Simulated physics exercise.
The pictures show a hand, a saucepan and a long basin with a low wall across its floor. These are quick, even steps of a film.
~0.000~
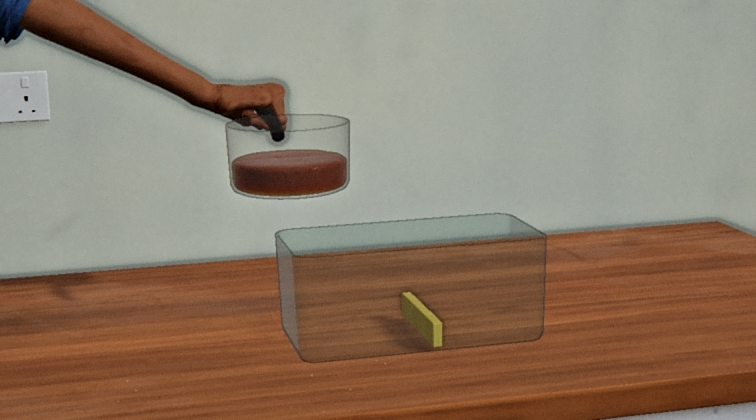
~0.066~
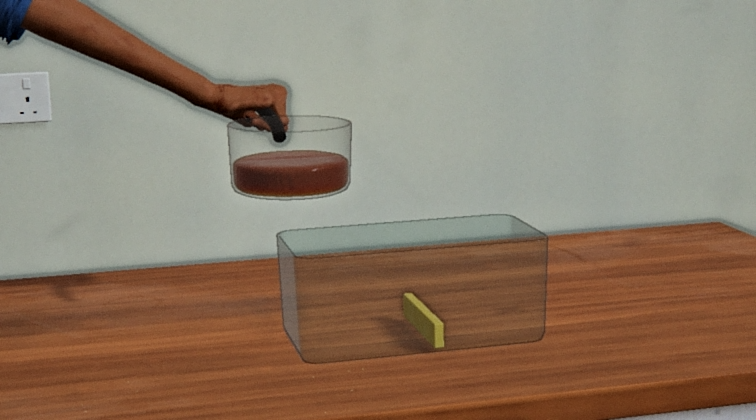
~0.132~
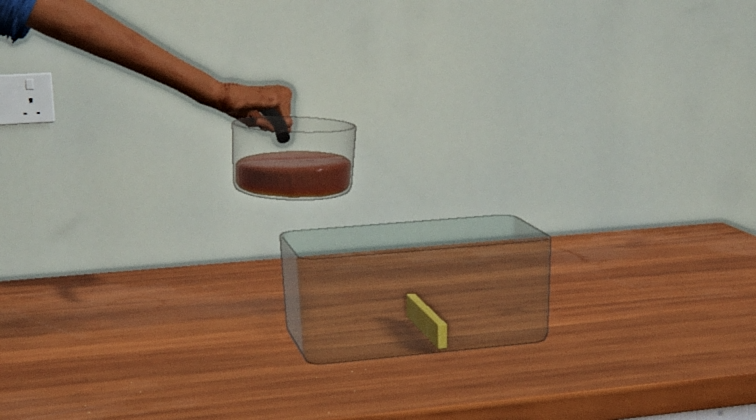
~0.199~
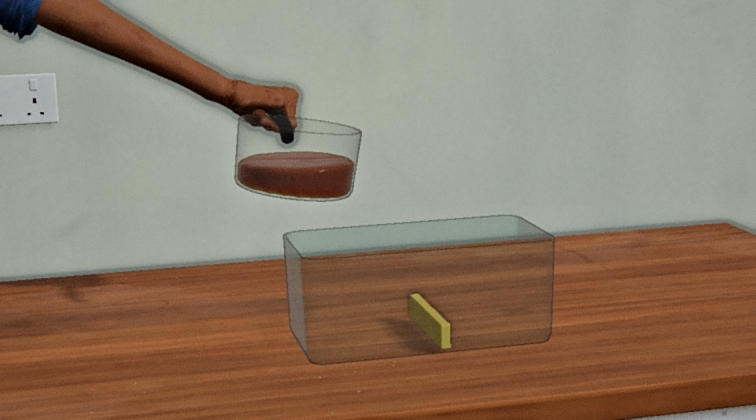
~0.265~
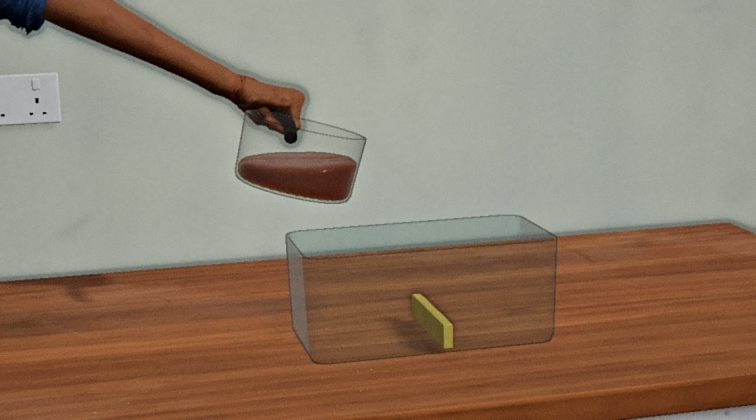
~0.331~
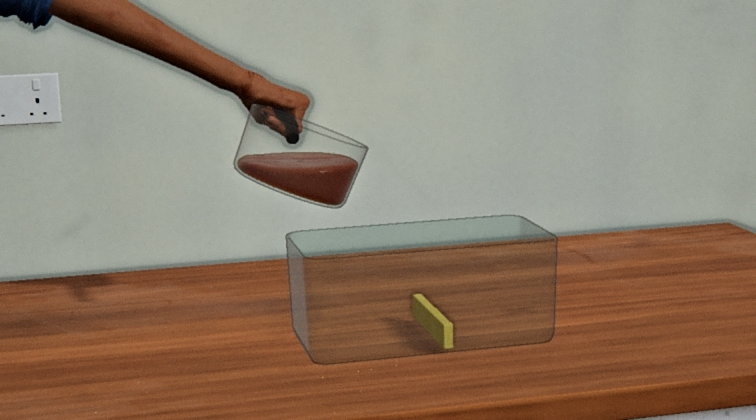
A hand tilting a clear round pan of reddish-brown liquid rightward above a transparent rectangular basin on a wooden table.
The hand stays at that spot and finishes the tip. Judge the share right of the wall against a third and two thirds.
The share right of the wall is less than a third.
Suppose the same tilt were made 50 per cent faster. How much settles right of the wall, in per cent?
It comes to 15 per cent or so.
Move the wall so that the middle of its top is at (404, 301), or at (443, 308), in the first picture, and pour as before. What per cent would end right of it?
Near 10 % and 10 %.
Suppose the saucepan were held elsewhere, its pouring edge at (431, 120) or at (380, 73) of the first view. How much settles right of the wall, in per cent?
Roughly 90 per cent, and 50 per cent.
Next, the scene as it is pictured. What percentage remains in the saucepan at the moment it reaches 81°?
Some 55 per cent.
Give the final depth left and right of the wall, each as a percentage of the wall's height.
Near 70 on the left, 0 on the right.
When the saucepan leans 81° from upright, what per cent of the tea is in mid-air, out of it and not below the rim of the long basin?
Near 25 %.
A moment on, the saucepan is tipped on its side and 55 per cent is still to pour, 19 is left of the wall and 0 right of it.
Next, the saucepan is tipped right over and 8 per cent is still to pour, 82 is left of the wall and 3 right of it.
Then the saucepan is tipped right over and 0 per cent is still to pour, 93 is left of the wall and 6 right of it.
Later the saucepan is tipped right over and 0 per cent is still to pour, 93 is left of the wall and 6 right of it.
In the end 93 per cent lies left of the wall, 6 right of it and 0 outside.
